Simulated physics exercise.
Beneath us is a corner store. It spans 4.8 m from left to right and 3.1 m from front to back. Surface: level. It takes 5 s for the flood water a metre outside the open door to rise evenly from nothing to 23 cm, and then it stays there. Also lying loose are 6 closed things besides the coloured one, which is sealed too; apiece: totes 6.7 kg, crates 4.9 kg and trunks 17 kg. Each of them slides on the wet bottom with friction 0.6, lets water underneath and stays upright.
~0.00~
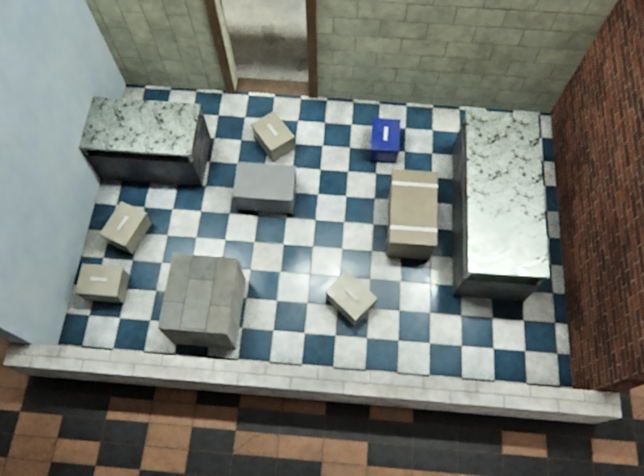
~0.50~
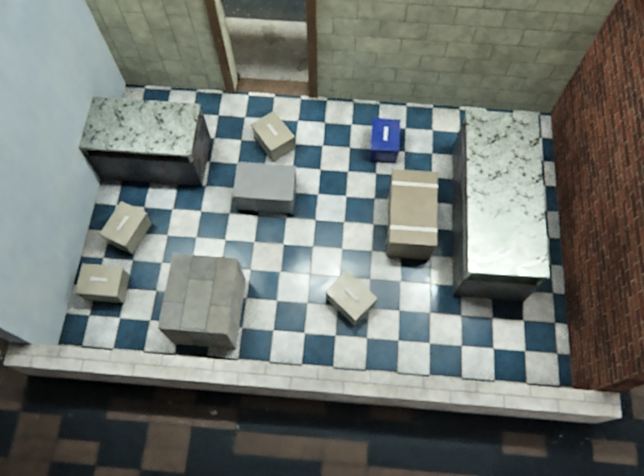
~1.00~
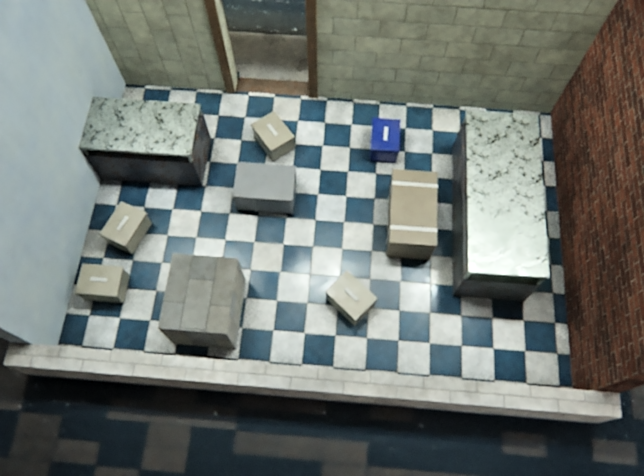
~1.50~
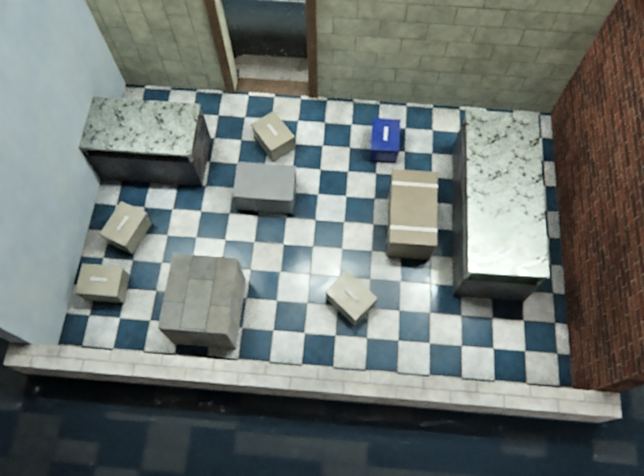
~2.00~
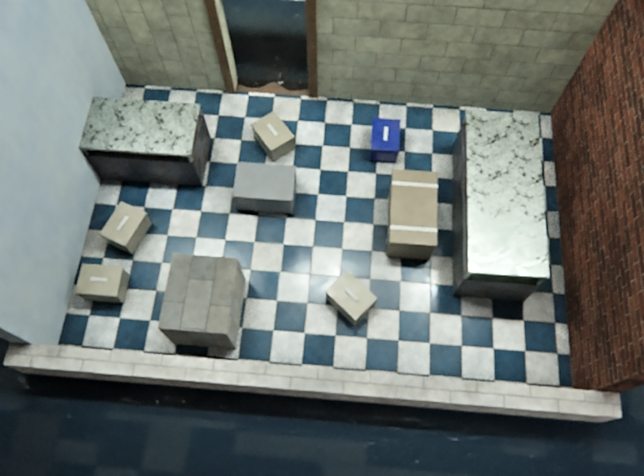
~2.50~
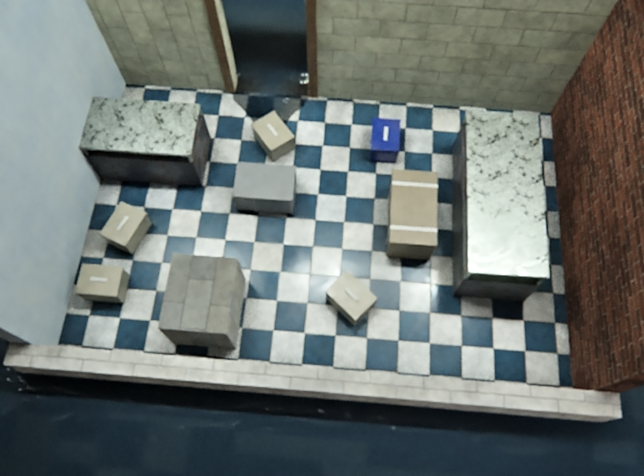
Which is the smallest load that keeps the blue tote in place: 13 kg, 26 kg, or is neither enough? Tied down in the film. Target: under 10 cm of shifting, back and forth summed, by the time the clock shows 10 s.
13 kg is enough.
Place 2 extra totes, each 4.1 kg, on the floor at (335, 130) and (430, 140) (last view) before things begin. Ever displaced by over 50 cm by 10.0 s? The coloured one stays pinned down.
Below, below.
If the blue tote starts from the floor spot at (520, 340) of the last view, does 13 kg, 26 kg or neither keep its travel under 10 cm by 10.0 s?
It turns out that the heavier alone succeeds.
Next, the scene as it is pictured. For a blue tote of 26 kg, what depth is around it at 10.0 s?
About 2 cm.
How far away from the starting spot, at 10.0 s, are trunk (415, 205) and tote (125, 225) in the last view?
First 0 cm, then 20 cm.
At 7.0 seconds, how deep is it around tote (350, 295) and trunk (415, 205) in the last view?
About 7 and 3 cm.
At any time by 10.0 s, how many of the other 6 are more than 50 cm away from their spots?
The answer here is 4.
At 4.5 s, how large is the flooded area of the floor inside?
Close to 4.5 m2, I'd say.
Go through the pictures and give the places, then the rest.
The blue tote at (386, 134) rests on the ground; water covers 0.0 m2; 0 of 7 have shifted, in the first picture.
The blue tote at (386, 134) rests on the ground; 0.0 m2 under water; 0 of 7 have shifted, in the second picture.
The blue tote at (386, 134) rests on the ground; water covers 0.0 m2; 0 of 7 have shifted, in the third picture.
The blue tote at (386, 134), on the bottom; water covers 0.0 m2; 0 of 7 have shifted, in the fourth picture.
The blue tote at (386, 134) rests on the ground; water covers 0.0 m2; 0 of 7 have shifted, in the fifth picture.
The blue tote at (386, 134) rests on the ground; water covers 0.3 m2; 0 of 7 have shifted, in the sixth picture.
After 3.5 s the blue tote would be 0 cm from its start with 13 kg and 0 cm from its start with 26 kg; 0 cm of water round it then.
After 4.5 s the blue tote would be 0 cm from its start with 13 kg and 0 cm from its start with 26 kg; 1 cm of water round it then.
After 7.0 s the blue tote would be 0 cm from its start with 13 kg and 0 cm from its start with 26 kg; 2 cm of water round it then.
After 10.0 s the blue tote would be 0 cm from its start with 13 kg and 0 cm from its start with 26 kg; 2 cm of water round it then.
